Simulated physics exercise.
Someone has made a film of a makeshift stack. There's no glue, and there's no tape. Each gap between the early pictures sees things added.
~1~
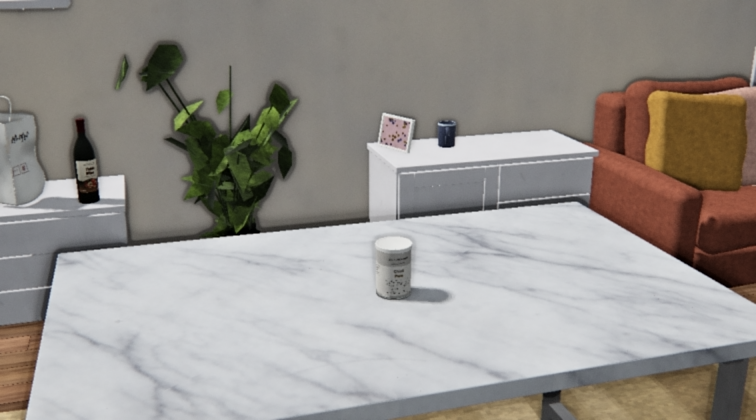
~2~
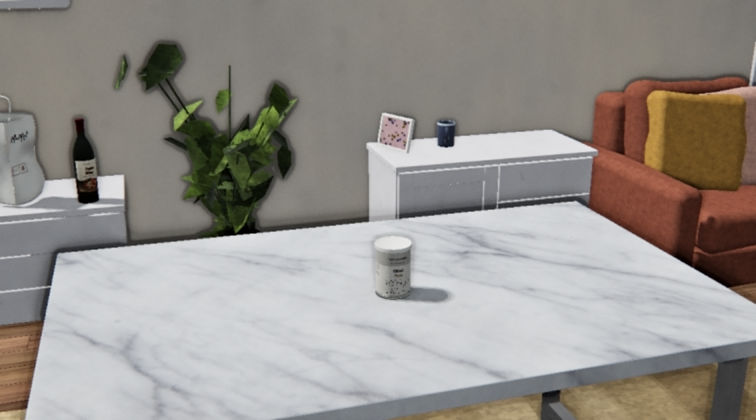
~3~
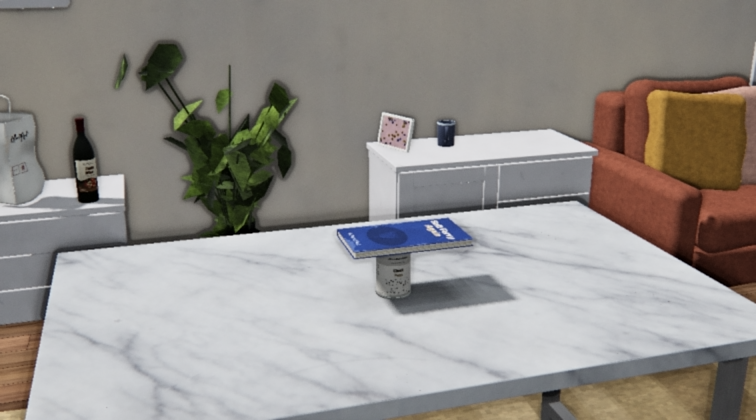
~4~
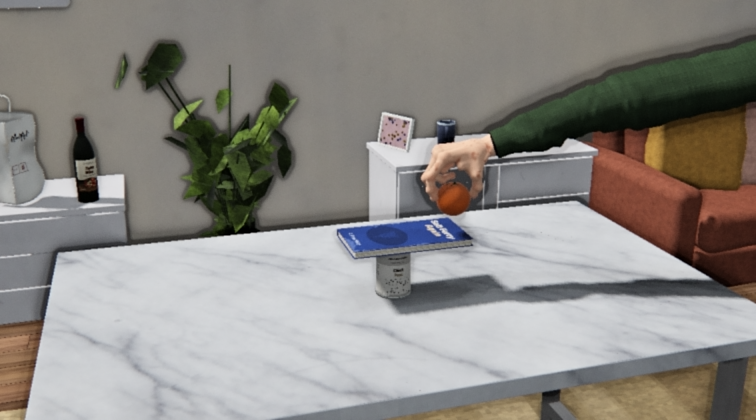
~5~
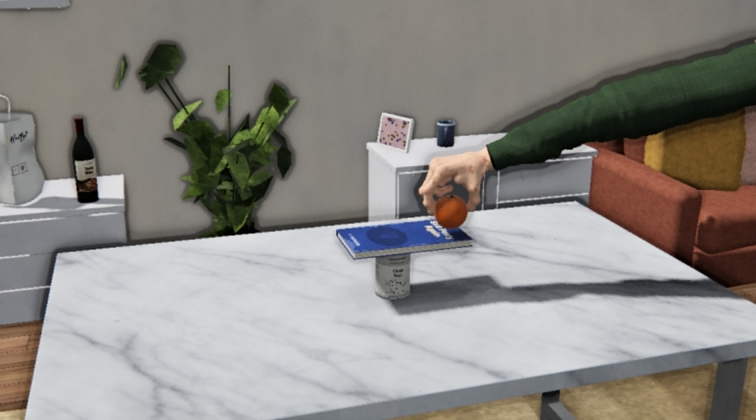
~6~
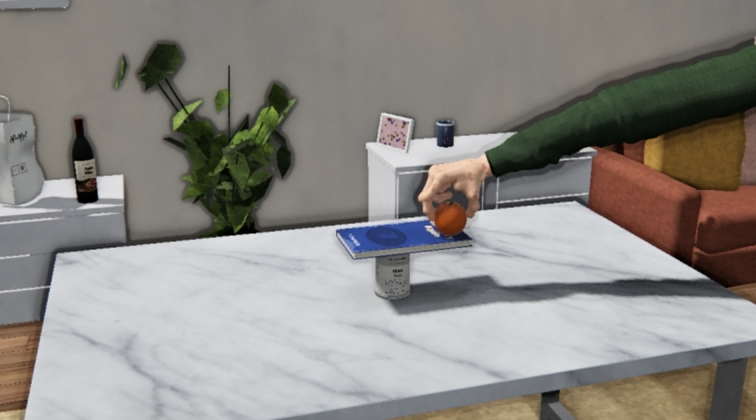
A hand in a green sleeve lowered an orange tomato onto the right end of a blue book, which had appeared on top of a small container standing on a marble table.
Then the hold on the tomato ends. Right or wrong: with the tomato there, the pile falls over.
Right, it falls over.
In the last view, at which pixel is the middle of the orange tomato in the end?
Look near (466, 276) in the final picture.
Then, 0.30 s on from there, orange tomato now fallen; blue book turned 36° from how it was put.
Then, 0.40 s on from there, blue book turned 67° from how it was put.
Then, 0.60 s on from there, blue book on its side.
In the end, fallen, orange tomato; toppled in the stack, blue book; white tin unmoved. At the end, from the last picture's camera, orange tomato near (466, 277). The stack loses its balance.
